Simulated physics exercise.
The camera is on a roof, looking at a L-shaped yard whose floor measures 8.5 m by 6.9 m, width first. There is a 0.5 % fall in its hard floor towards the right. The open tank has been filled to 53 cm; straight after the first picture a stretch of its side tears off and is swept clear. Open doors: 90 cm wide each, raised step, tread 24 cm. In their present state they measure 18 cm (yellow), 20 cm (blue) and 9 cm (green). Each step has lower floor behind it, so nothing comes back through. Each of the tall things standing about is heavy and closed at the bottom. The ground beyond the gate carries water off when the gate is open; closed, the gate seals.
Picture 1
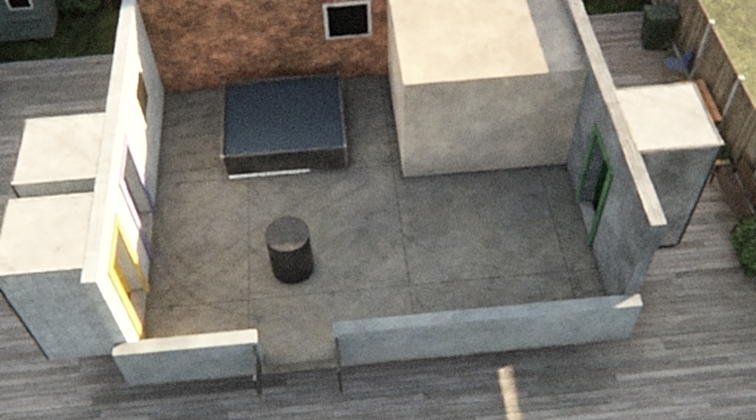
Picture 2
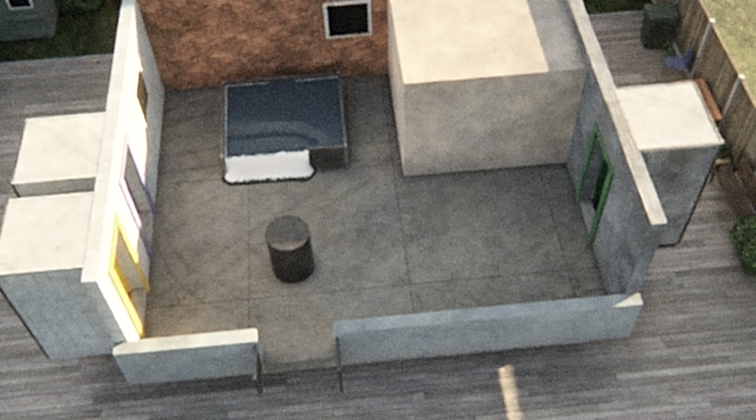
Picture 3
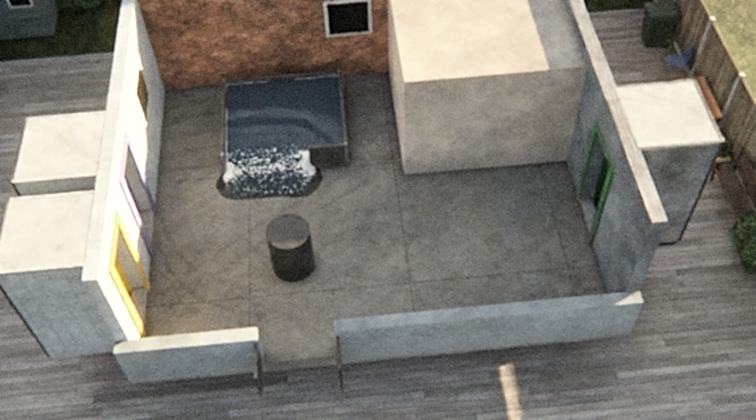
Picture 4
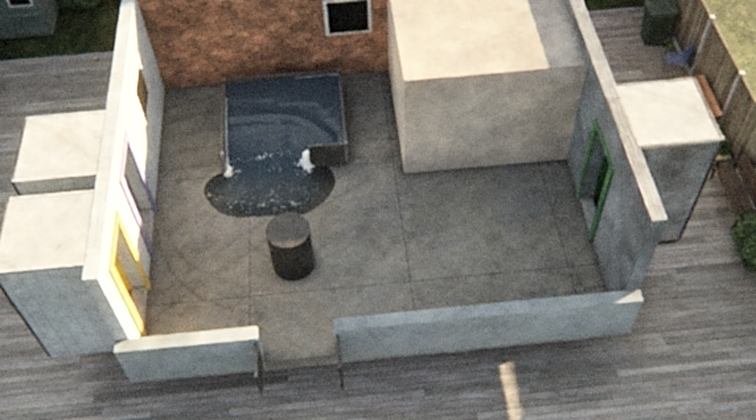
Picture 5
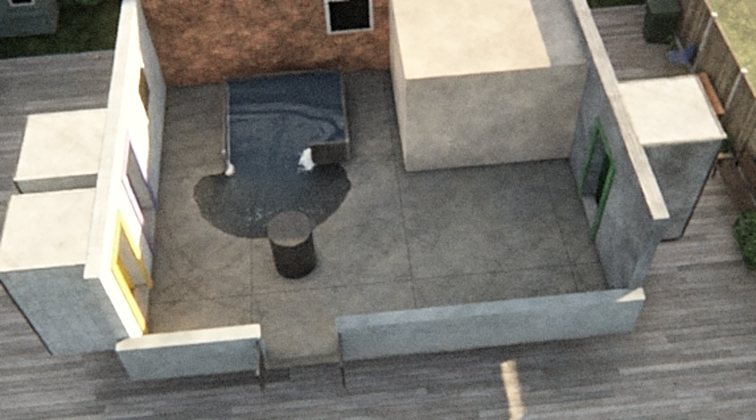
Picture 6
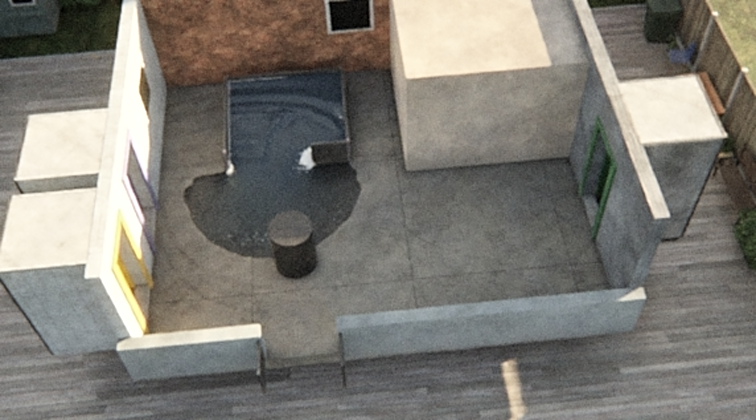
To begin with, dark water lies still in an open tank against the brick wall of a walled yard. Part of the tank's near side gives way, and white, foaming water bursts through the gap onto the floor. The water then spreads outward in a widening dark, rounded sheet, surrounding the short round post.
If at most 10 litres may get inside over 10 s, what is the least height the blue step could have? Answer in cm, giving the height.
Roughly 10 cm.
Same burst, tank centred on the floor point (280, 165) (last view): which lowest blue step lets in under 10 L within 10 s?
With that change, some 7.0 centimetres.
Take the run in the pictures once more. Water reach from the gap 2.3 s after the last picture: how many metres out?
The front sits around 6.0 m out.
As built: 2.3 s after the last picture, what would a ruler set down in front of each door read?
In cm: Yellow 21, blue 11, green 0.
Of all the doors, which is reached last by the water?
Last in line is the green one.
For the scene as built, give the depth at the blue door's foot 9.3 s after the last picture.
About 6.0 centimetres.
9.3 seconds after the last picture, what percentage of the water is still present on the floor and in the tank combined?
Water still present: Approx. 90 %.
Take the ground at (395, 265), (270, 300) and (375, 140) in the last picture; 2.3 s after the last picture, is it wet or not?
Awash, awash, untouched.
Then, 0.7 s after the last picture water covers 25 % of the floor, deepest (30 cm) near (285, 246); it has not reached the blue door.
Then, 2.3 s after the last picture water covers 45 % of the floor, deepest (37 cm) near (156, 358); 11 cm at the blue door, 0 litres in over its 20 cm step.
Then, 9.3 s after the last picture water covers 90 % of the floor, deepest (15 cm) near (585, 211); 6 cm at the blue door, 0 litres in over its 20 cm step.
At the blue door as built, the water peaked near 14 cm, 1.5 s after the last picture.
With a step of 9 cm, 15 litres would have come in within the 10 s; with 12.5 cm, 2 litres. So under 10 litres takes about 10 cm.
